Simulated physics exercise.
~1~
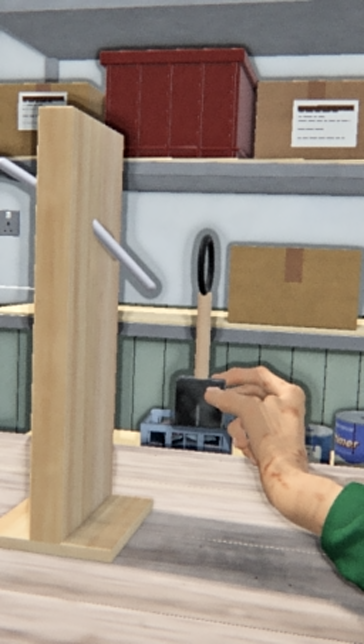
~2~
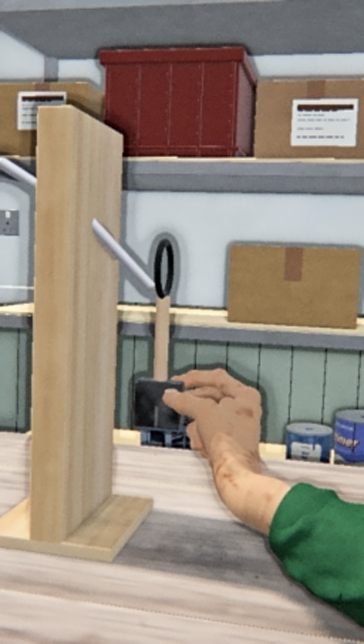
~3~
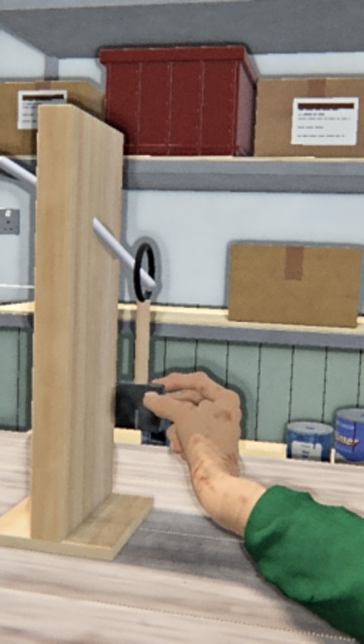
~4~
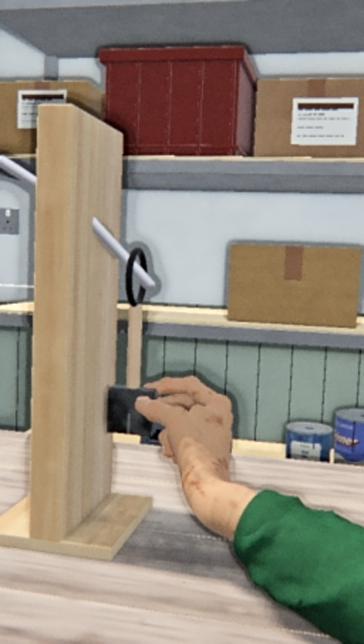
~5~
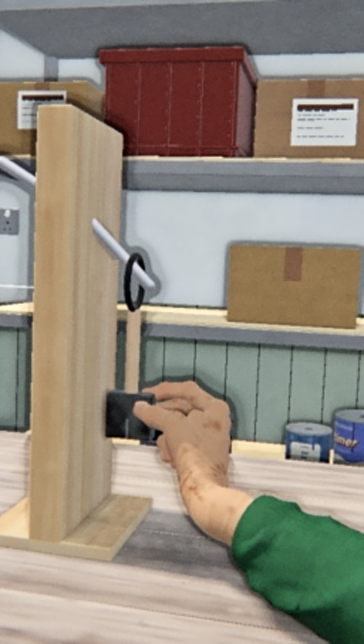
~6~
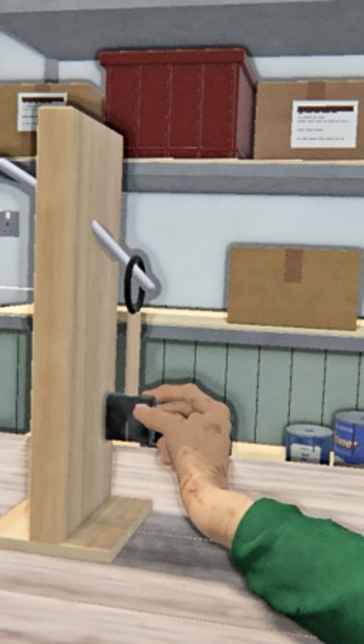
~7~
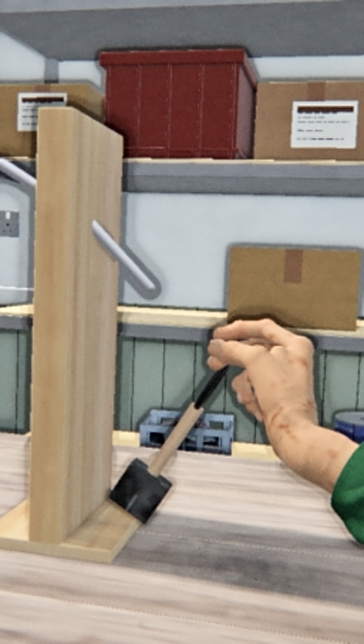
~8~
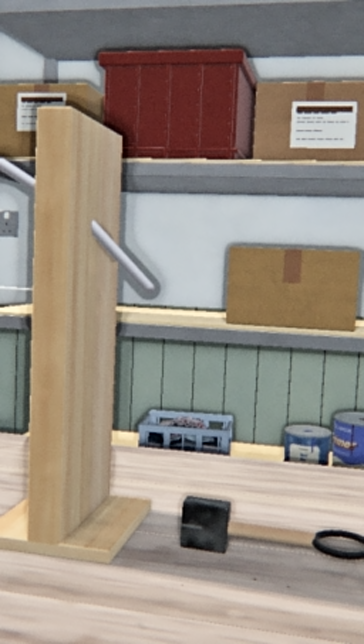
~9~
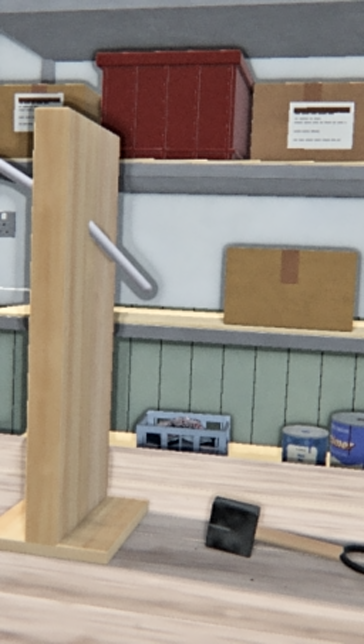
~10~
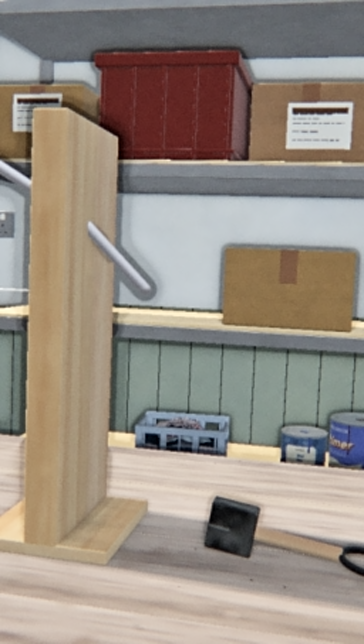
Hand in green sleeve moving a black brush's ring onto a wooden stand's peg, then letting go, the brush falling onto the table.
